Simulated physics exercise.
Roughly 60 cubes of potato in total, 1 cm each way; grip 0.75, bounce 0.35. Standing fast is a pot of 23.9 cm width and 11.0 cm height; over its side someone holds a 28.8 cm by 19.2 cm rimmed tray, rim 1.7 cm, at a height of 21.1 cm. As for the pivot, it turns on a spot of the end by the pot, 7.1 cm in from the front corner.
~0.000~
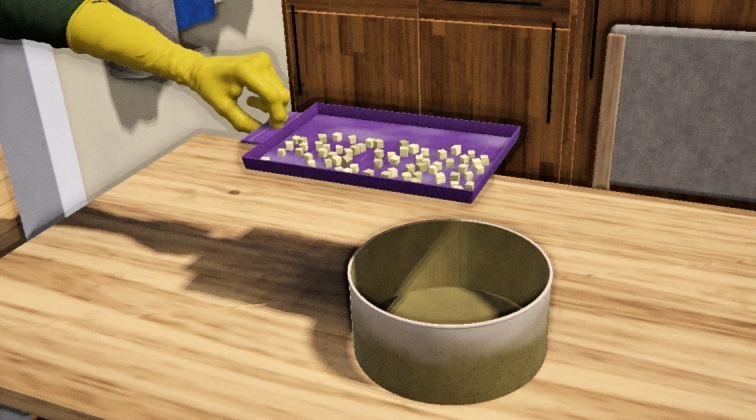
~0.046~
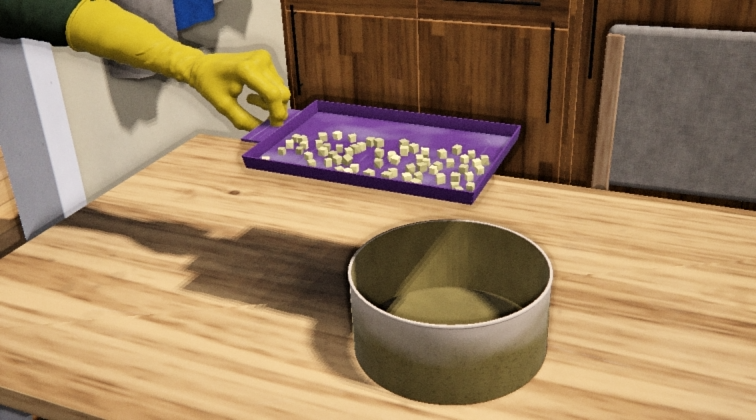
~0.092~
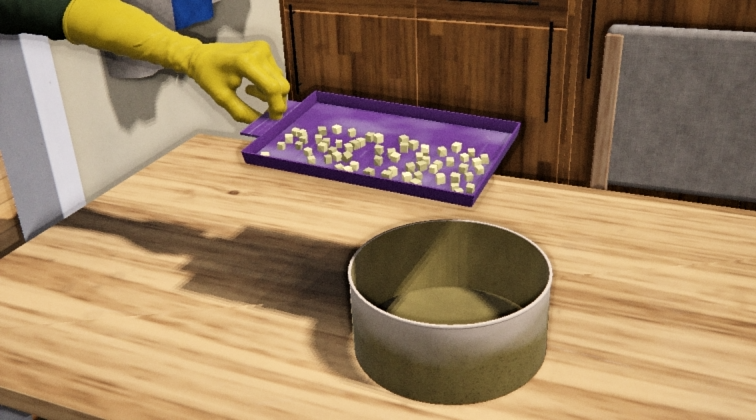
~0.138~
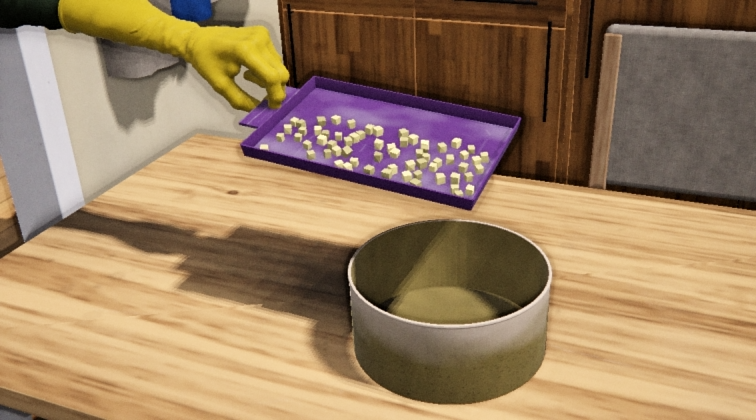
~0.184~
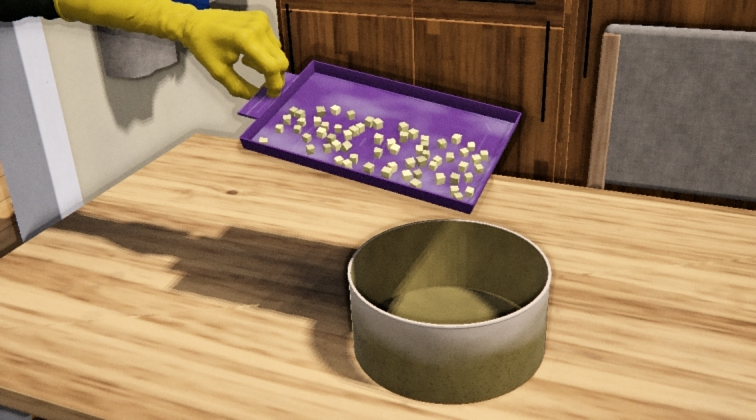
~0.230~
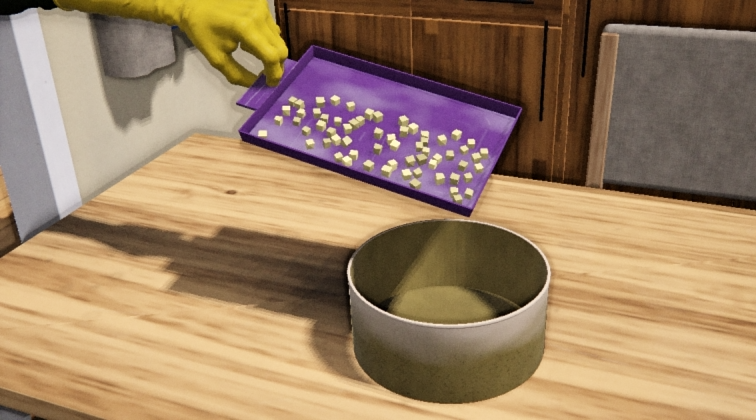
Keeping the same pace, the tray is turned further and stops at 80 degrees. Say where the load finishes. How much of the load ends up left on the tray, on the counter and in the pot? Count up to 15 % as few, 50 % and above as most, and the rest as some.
My estimate: Left on the tray some, counter few, pot most.
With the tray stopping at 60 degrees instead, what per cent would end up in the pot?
Around 40 %, I reckon.
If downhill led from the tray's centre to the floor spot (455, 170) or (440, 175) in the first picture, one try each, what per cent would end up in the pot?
Estimate: Some 40 % and some 55 % respectively.
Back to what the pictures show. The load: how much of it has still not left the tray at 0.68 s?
It comes to near 90 per cent.
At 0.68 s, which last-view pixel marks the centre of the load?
Load centre: About (438, 205) px.
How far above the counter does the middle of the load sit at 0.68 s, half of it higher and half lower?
The halfway mark sits at about 20 cm.
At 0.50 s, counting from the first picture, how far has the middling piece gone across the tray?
Displacement on the tray: About 3 cm.
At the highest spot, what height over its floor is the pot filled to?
Roughly 1.5 cm up.
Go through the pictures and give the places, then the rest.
The first picture shows tray tilt 0 degrees, front corners at (245, 156) and (471, 190); middle of the pieces at (392, 157); pot at (449, 267).
The second picture shows tray tilt 1 degrees, front corners at (245, 155) and (472, 191); middle of the pieces at (392, 156).
The third picture shows tray tilt 4 degrees, front corners at (244, 151) and (472, 194), lowest corner right front; middle of the pieces at (392, 154).
The fourth picture shows tray tilt 9 degrees, front corners at (244, 144) and (472, 198), lowest corner right front; middle of the pieces at (391, 149).
The fifth picture shows tray tilt 14 degrees, front corners at (243, 137) and (471, 203), lowest corner right front; middle of the pieces at (391, 144).
The sixth picture shows tray tilt 19 degrees, front corners at (242, 130) and (471, 207), lowest corner right front; middle of the pieces at (391, 140); pot at (448, 267). The tray's pace is about 110 degrees a second.
After 0.50 s, tilt 49 degrees; the tray holds 100 %, the pot 0 %.
After 0.68 s, tilt 69 degrees; the tray holds 90 %, the pot 0 %.
After 0.99 s, tilt 80 degrees; the tray holds 25 %, the pot 70 %.
At rest (2.1 s), tray 25 %, counter 0 %, pot 75 %.
